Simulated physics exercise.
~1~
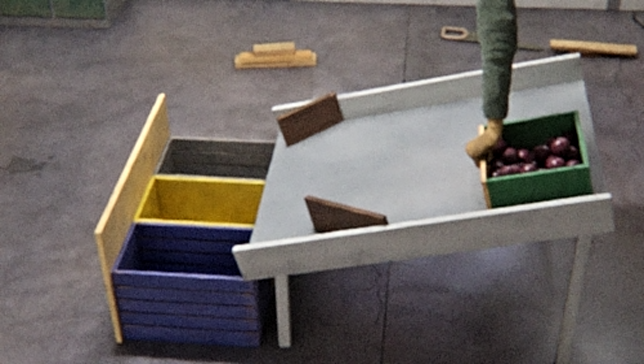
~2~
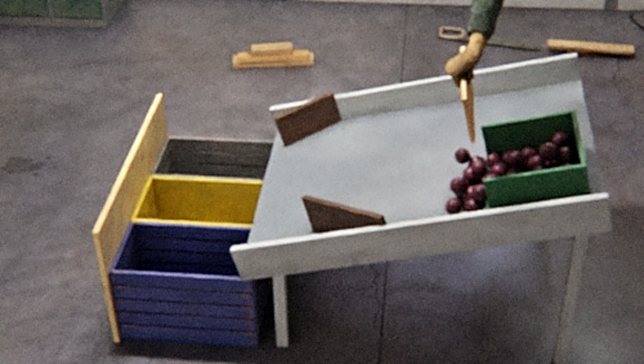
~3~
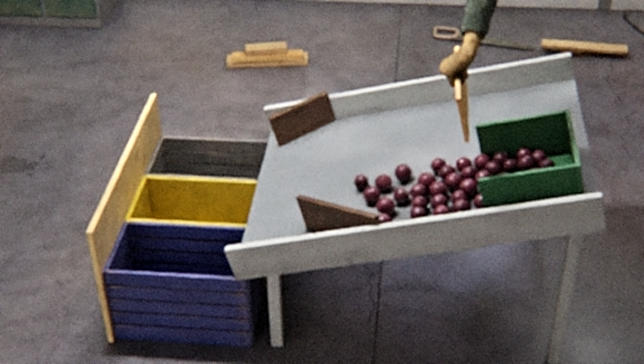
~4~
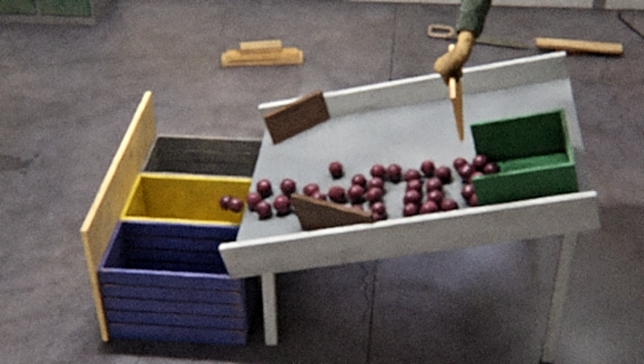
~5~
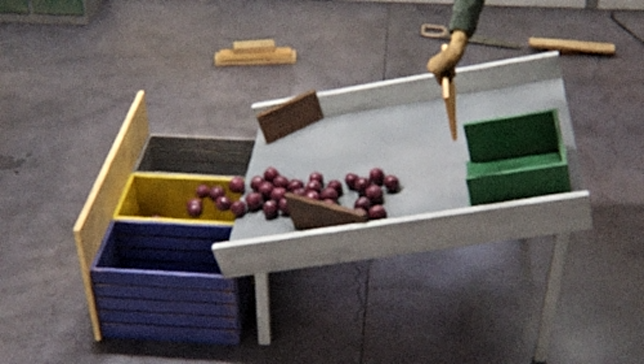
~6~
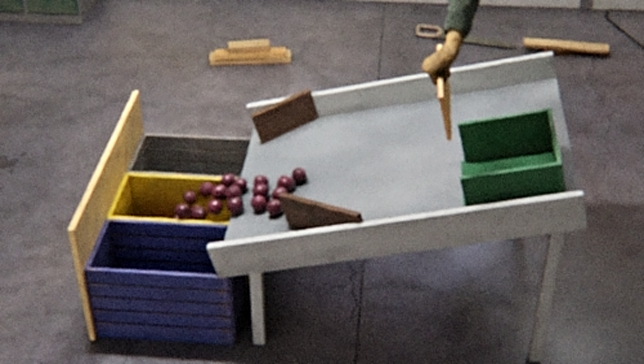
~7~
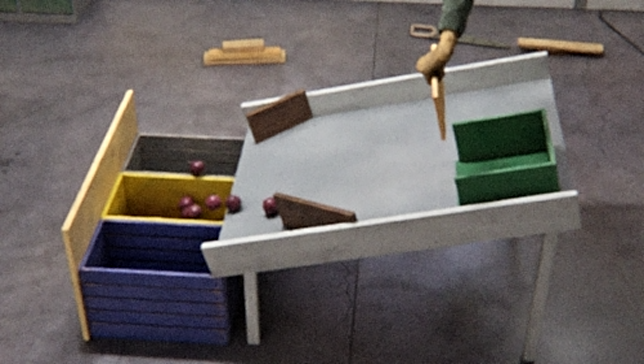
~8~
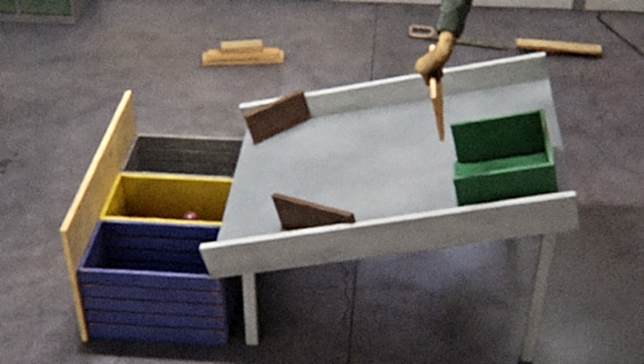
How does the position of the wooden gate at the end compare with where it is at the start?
At the start the gate is down at the open left side of the green pen, in front of the onions. By the end the hand is holding it higher up, clear of the empty pen.
At first, a gloved hand at the end of a green sleeve holds a wooden gate at the open side of a green pen full of dark red onions, high on a sloping grey table. The hand lifts the gate clear, and the onions spill out and roll down to the left. They spread into a loose stream, passing between two angled brown boards, and the leaders drop off the lower edge. Most pour into the yellow bin, while one late onion strays towards the grey tote. Finally the pen and slope are empty, no onions having visibly entered the blue bin.
